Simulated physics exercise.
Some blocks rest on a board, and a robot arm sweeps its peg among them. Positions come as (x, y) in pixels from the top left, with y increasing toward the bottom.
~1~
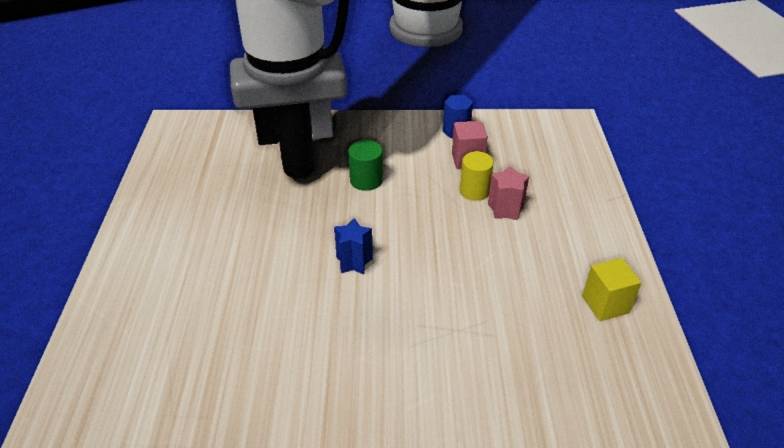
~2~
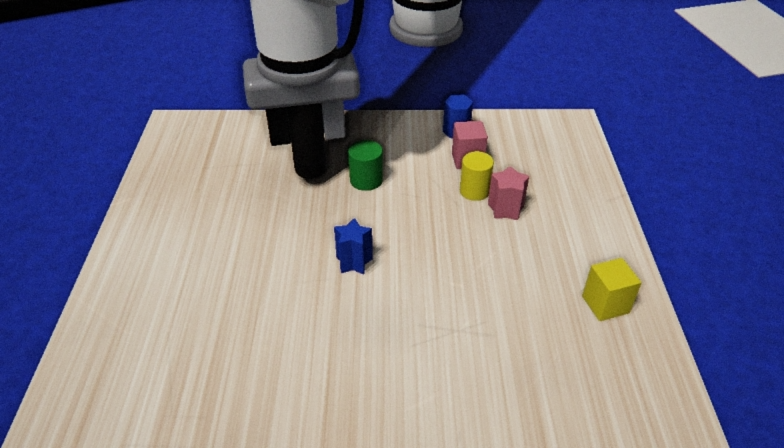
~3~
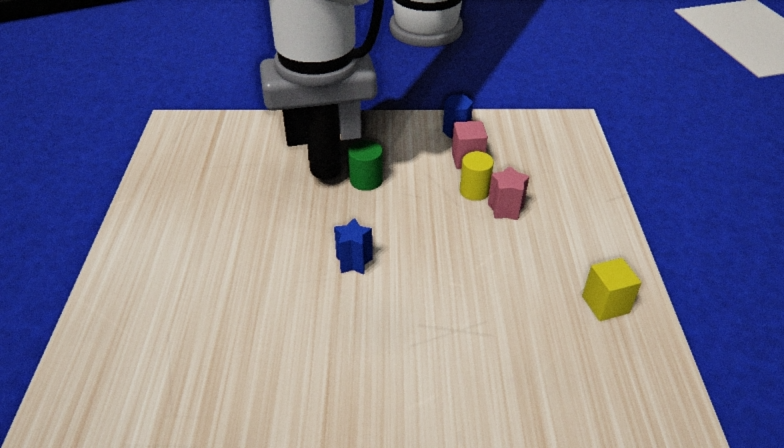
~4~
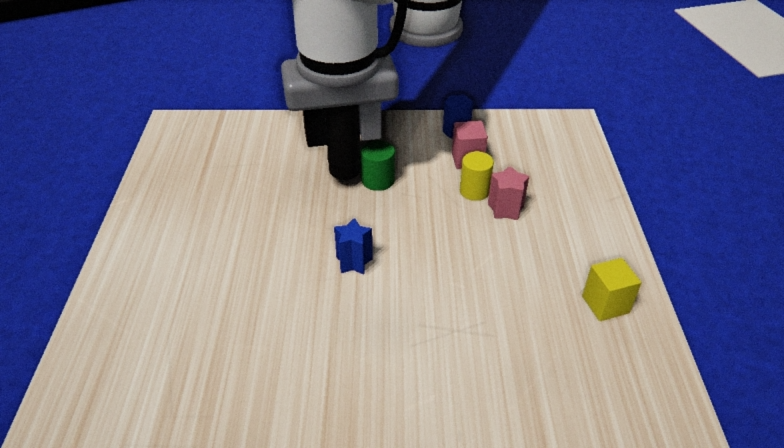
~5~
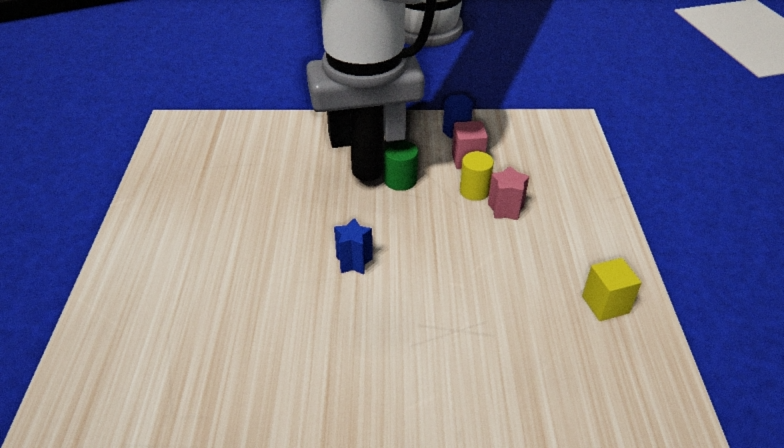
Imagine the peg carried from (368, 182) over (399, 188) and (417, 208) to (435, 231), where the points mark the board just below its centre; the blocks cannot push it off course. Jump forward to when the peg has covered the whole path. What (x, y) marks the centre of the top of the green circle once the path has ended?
The middle of its upper face should be somewhere near (433, 151).
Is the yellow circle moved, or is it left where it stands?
It will be resting on its spot.
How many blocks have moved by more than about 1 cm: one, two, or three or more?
One.
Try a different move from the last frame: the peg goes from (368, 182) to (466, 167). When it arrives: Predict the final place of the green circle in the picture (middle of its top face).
I'd guess (498, 148).
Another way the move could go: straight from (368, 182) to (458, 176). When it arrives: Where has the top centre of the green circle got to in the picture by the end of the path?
That would be at about pixel (494, 144).
What follows on the original path. One third of the way, peg at (400, 178); green circle at (432, 151).
Two thirds of the way, peg at (417, 199); green circle at (433, 151).
At the end, peg at (436, 221); green circle at (433, 151); yellow circle unmoved.
